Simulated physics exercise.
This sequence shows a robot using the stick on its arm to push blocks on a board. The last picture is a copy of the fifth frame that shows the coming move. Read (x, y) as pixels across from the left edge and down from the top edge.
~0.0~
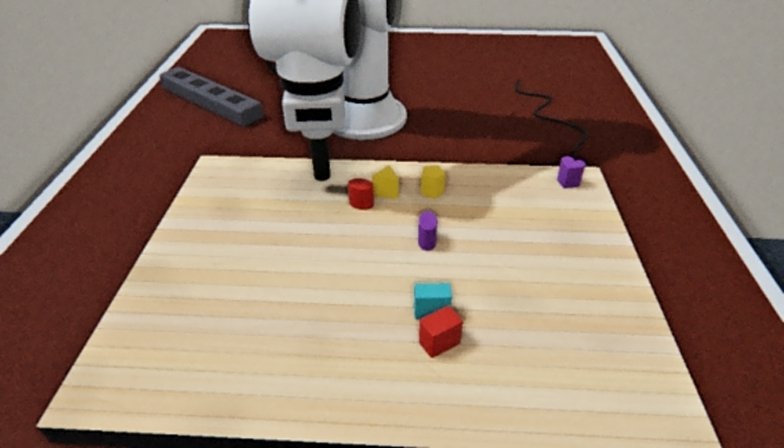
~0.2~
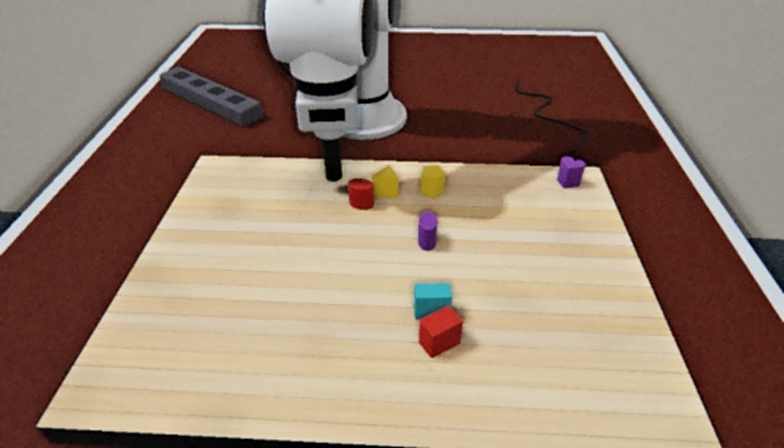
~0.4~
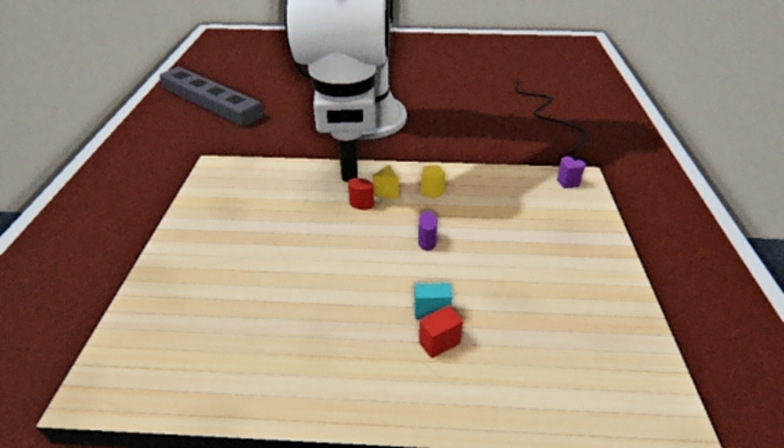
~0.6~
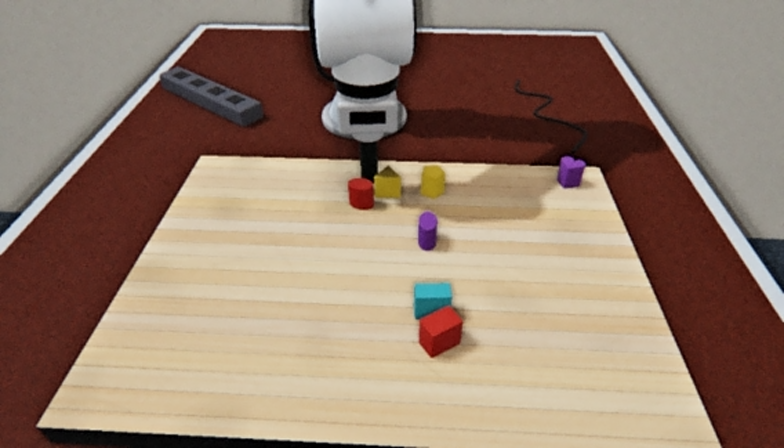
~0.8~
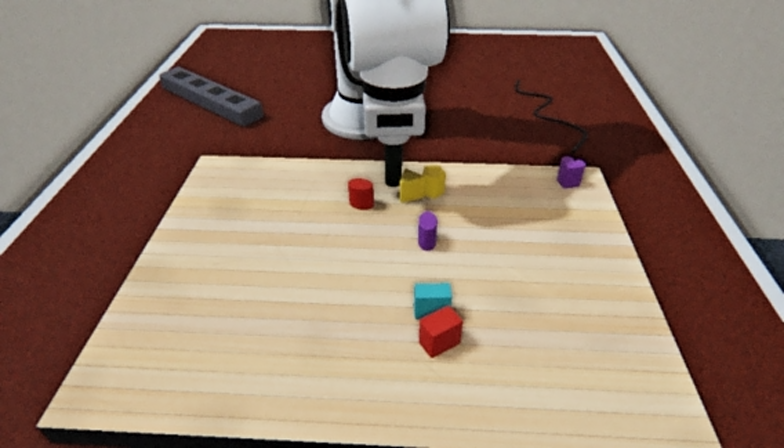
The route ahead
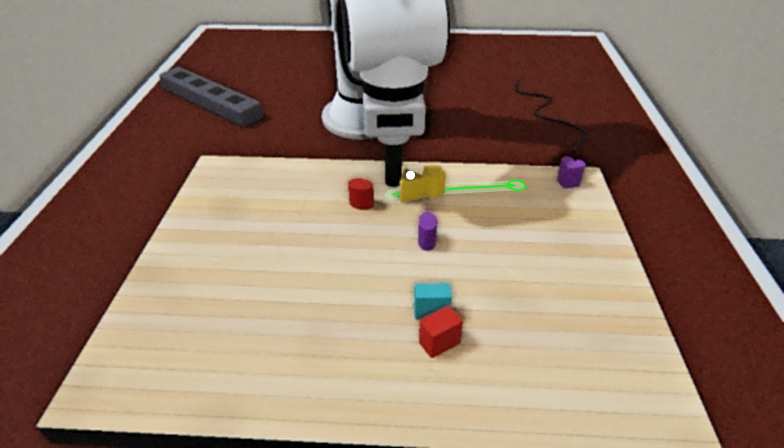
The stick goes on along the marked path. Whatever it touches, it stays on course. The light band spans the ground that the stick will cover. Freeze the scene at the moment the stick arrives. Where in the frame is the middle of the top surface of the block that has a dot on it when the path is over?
The middle of the upper face of the block that has a dot on it will lie at about (438, 181) in the picture.
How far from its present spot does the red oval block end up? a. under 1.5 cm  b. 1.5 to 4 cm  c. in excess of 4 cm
a (under 1.5 cm)
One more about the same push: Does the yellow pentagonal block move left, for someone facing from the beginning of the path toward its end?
Going by the path, no.
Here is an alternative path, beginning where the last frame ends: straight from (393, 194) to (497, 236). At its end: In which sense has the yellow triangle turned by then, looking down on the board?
In a top view, it turns counterclockwise.
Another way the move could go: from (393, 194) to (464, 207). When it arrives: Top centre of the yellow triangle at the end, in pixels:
I predict (484, 186).
Drawn move, straight from (393, 194) to (517, 185); the dot is on the yellow triangle.
The first path, step by step. One third of the way, stick at (436, 179); yellow triangle at (438, 181), turned 50° clockwise; yellow pentagonal block at (458, 170), turned 55° anticlockwise.
Two thirds of the way, stick at (478, 176); yellow triangle at (438, 181), turned 55° clockwise; yellow pentagonal block at (500, 168), turned 45° anticlockwise.
At the end, stick at (519, 174); red oval block still; yellow triangle at (438, 181), turned 55° clockwise; yellow pentagonal block at (539, 172).
